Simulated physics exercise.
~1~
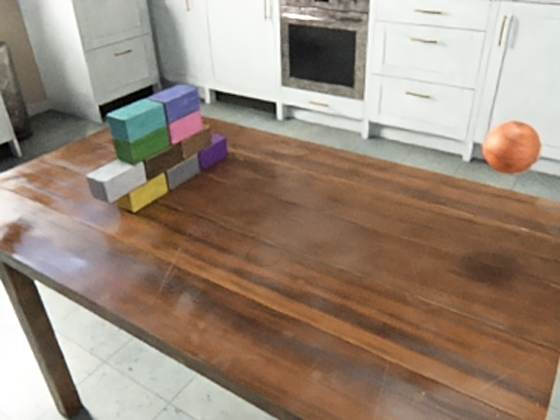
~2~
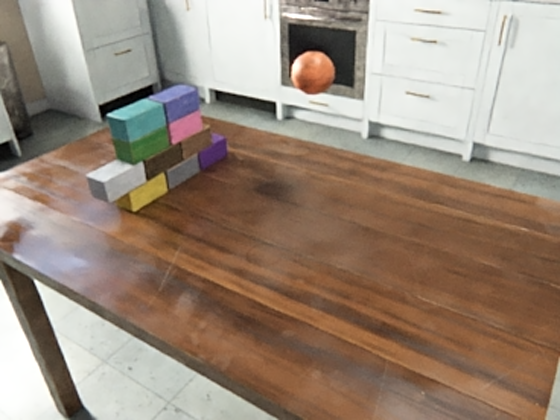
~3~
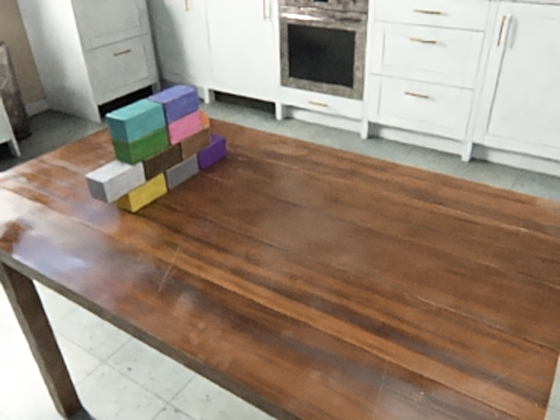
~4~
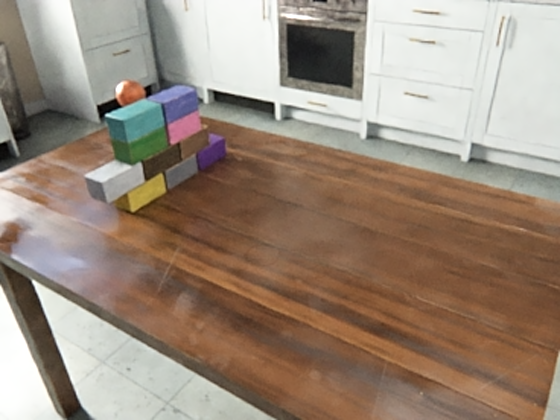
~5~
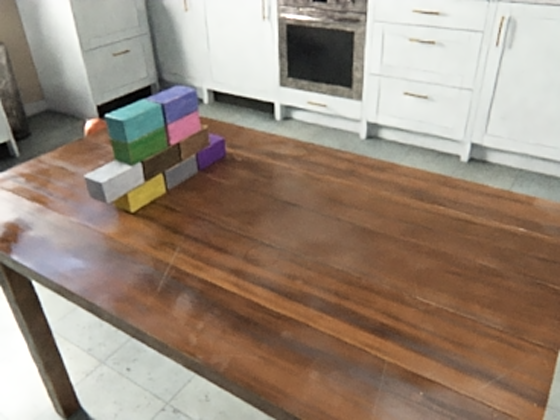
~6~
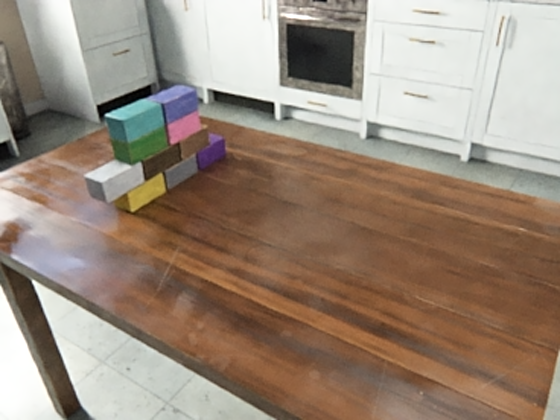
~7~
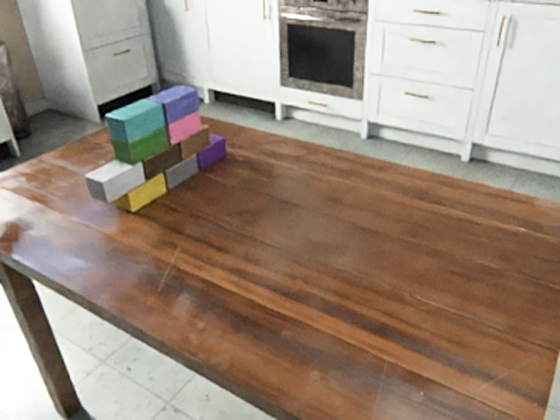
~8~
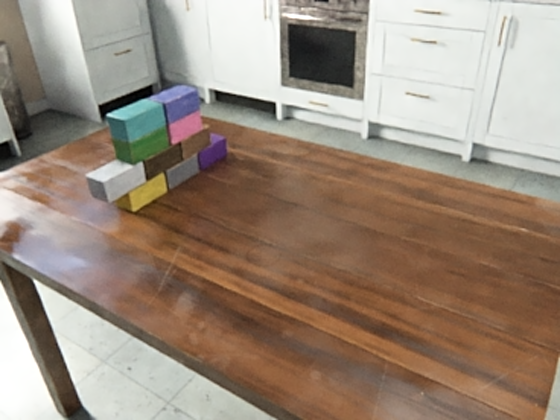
A glossy brown wooden table fills a white kitchen, seen from slightly above by a gently swaying camera, with cabinets, drawers and an oven behind it. Toward its far left side stands a small stack of coloured blocks, with turquoise and blue on top, green, brown and pink beneath, and white, yellow, grey and purple lower down. An orange ball flies in from the right and crosses leftward above the table. It drops from sight, then shows again just above and behind the turquoise block. The ball sinks behind the stack and disappears, leaving the blocks standing as before.
